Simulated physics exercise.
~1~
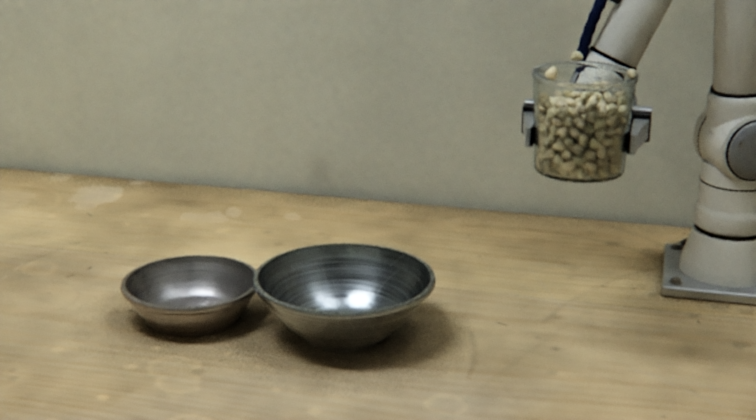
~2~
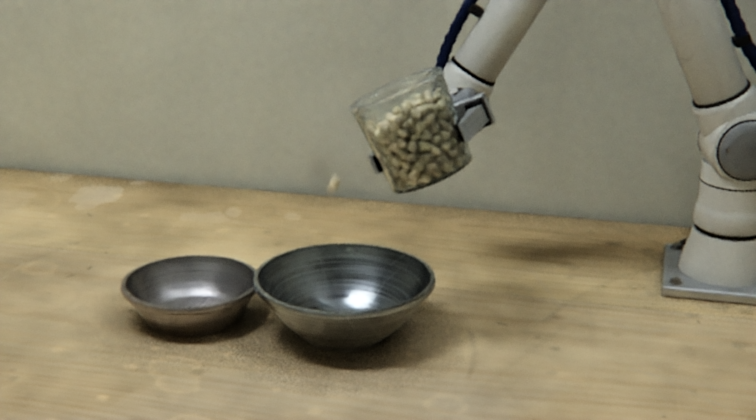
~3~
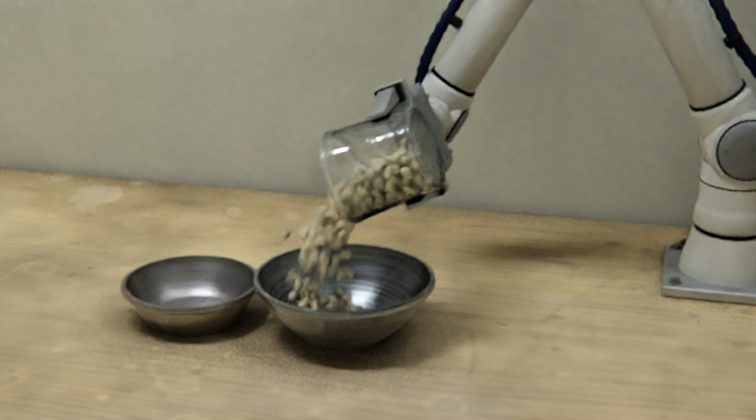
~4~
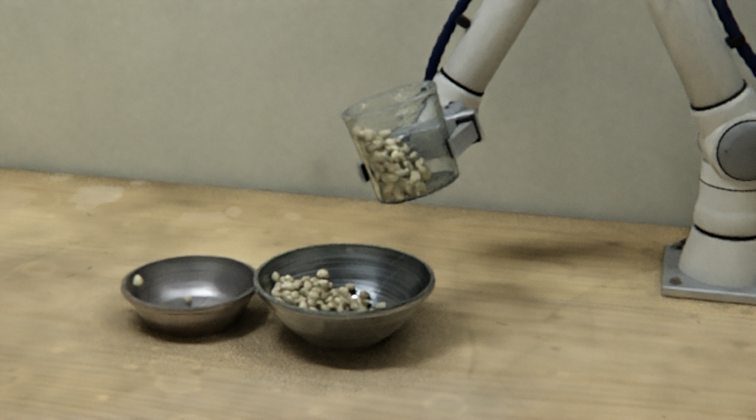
A robot arm carried a clear cup of pale beans left, tipped it over the larger metal bowl and poured many in, then tilted it partway back, leaving some beans in the cup and a couple in the smaller bowl.
